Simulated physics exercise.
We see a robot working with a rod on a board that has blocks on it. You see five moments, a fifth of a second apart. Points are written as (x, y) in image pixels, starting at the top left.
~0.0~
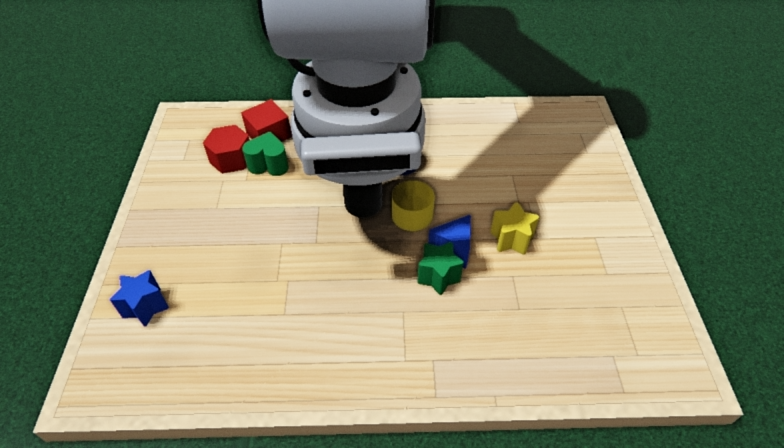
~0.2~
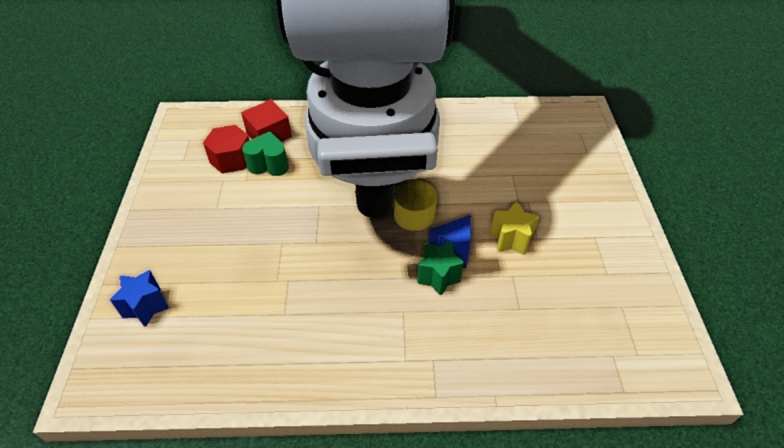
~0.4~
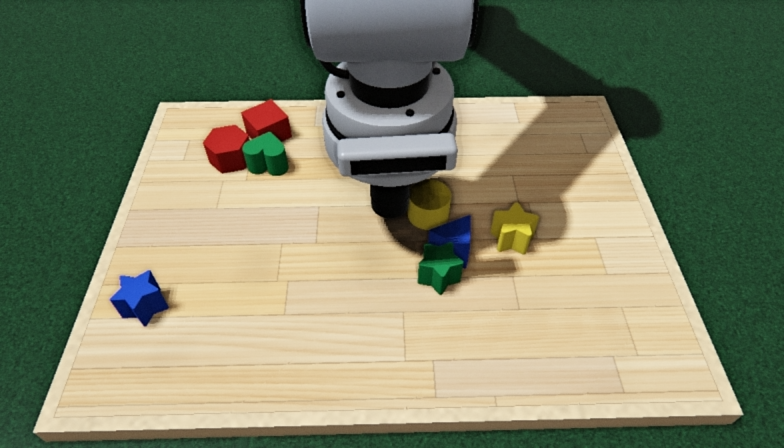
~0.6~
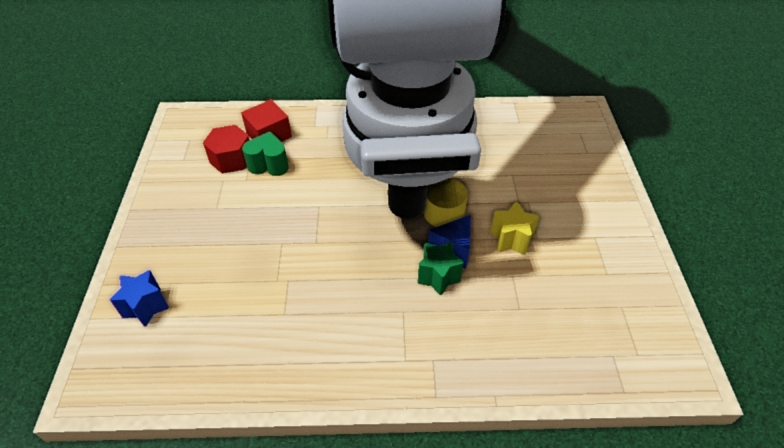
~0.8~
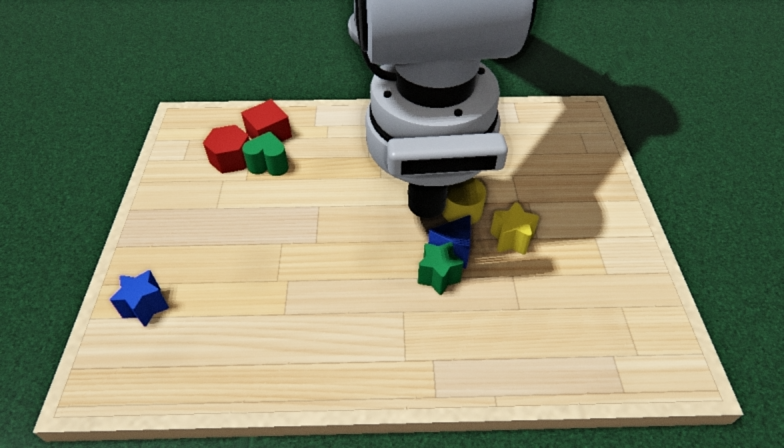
A grey and white robot arm with a dark rod reaches over a pale wooden board on a green surface, seen from above at an angle by a still camera. Red blocks and a green one sit at upper left, a blue star at lower left, and yellow, blue and green blocks right of centre. The arm slides right, its rod pushing the round yellow block toward the yellow star.
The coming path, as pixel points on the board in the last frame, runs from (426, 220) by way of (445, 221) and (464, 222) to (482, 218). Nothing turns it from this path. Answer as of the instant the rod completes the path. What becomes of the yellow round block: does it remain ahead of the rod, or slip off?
Still in front.
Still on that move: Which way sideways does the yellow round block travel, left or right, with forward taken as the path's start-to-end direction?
Over to the left.
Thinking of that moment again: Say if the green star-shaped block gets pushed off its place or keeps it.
It will be resting on its spot.
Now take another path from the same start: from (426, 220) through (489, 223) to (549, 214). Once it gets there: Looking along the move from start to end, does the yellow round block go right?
No, it doesn't check out.
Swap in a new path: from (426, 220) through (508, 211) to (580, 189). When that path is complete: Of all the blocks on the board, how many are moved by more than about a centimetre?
The answer will be one.
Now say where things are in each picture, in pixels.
The first frame shows rod tip (363, 205); block tops, green star-shaped block (441, 257); blue triangle (456, 231); yellow round block (413, 195).
The second frame shows rod (375, 205); yellow round block (415, 195).
The third frame shows rod (390, 206); yellow round block (430, 194).
The fourth frame shows rod (407, 206); yellow round block (446, 193).
The fifth frame shows rod (427, 205); green star-shaped block (441, 257); blue triangle (456, 231); yellow round block (465, 190).
What follows on the original path. Halfway along, rod (457, 208); yellow round block (490, 186).
At the end, rod (485, 204); green star-shaped block in place; blue triangle in place; yellow round block (511, 178).
